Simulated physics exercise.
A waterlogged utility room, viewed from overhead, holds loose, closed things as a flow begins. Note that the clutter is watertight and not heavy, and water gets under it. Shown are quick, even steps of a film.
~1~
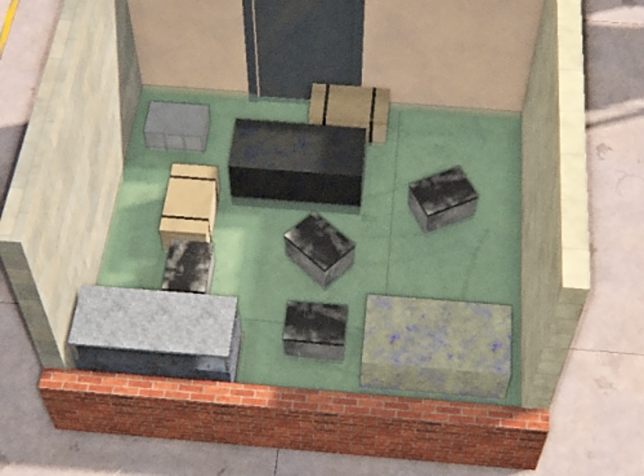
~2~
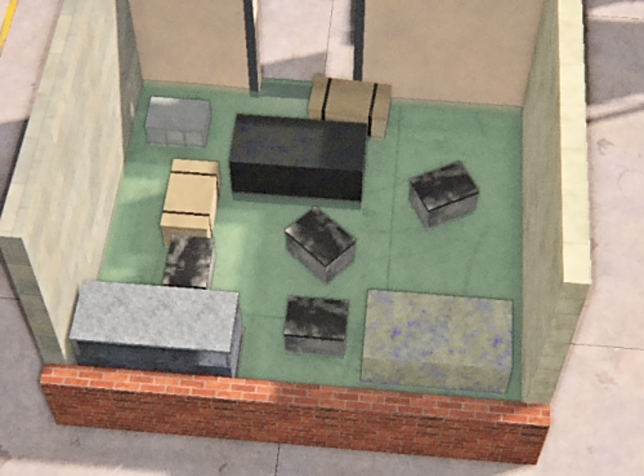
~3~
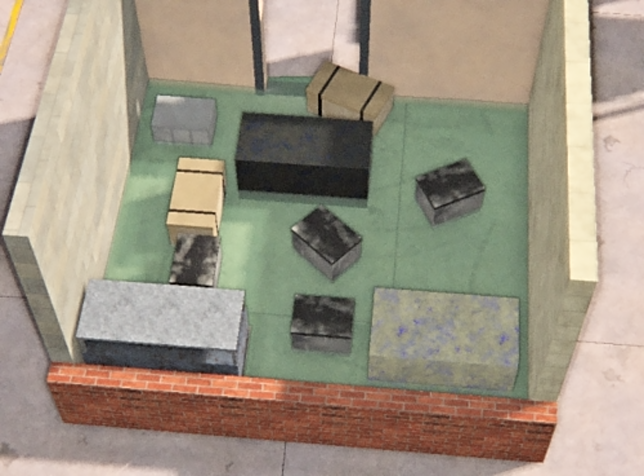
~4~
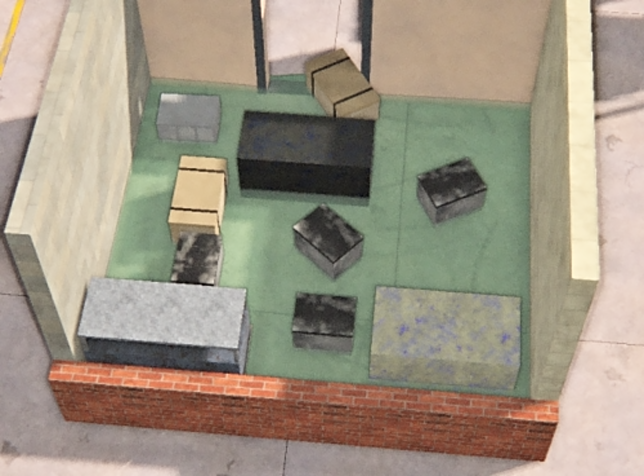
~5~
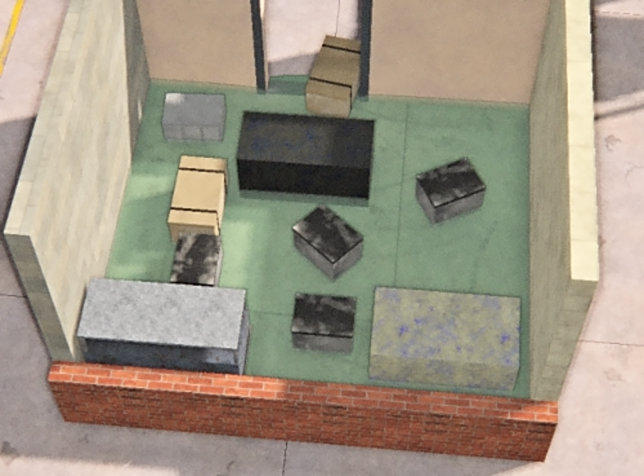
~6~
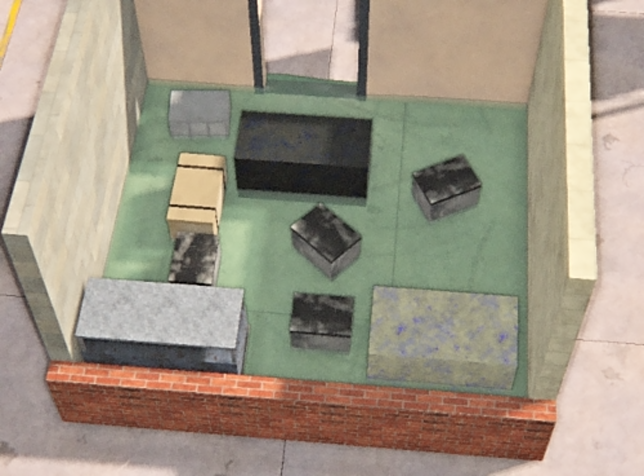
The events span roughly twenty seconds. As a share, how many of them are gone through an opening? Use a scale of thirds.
On that scale, between one and two thirds.
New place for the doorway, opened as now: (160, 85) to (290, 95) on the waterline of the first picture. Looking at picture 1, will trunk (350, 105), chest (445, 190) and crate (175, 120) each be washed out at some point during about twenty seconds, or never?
Okay, so: Makes it outside for the first, never exits for the second, makes it outside for the third.
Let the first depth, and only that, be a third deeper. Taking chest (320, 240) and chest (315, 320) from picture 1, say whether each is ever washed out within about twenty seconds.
In order: Remains in the room, then remains in the room.
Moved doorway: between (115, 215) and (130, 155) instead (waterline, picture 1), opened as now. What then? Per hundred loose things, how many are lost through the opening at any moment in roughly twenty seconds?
Some 30 in a hundred.
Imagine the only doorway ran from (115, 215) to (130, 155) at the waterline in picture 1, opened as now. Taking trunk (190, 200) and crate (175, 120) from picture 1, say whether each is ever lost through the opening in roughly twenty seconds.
In turn: Escapes, escapes.
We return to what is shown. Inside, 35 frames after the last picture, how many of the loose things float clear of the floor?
Count: 0.
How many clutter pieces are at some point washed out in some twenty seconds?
So the number is 3.
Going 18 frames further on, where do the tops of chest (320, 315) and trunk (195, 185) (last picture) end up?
Estimate: (320, 283), then (285, 71).
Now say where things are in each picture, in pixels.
A crate at (176, 118) floats; a trunk at (189, 198) floats; 0 of 7 have shifted, in the first frame.
A crate at (177, 114), afloat; a trunk at (190, 193), afloat; 0 of 7 have shifted, in the second frame.
A crate at (183, 112) floats; a trunk at (196, 192) floats; 1 of 7 have shifted, in the third frame.
A crate at (188, 110), afloat, close to its start; a trunk at (198, 190) floats; 1 of 7 have shifted, in the fourth frame.
A crate at (193, 109) floats, close to its start; a trunk at (198, 190) floats; 2 of 7 have shifted, in the fifth frame.
A crate at (199, 106), afloat, close to its start; a trunk at (196, 187) floats, close to its start; 2 of 7 have shifted, in the sixth frame.
A moment on, 1 of 7 are out; 6 afloat.
Next, 2 of 7 are out; 4 afloat.
Later, 3 of 7 are out; 0 afloat.
In the end, 3 of 7 are out; 0 afloat.
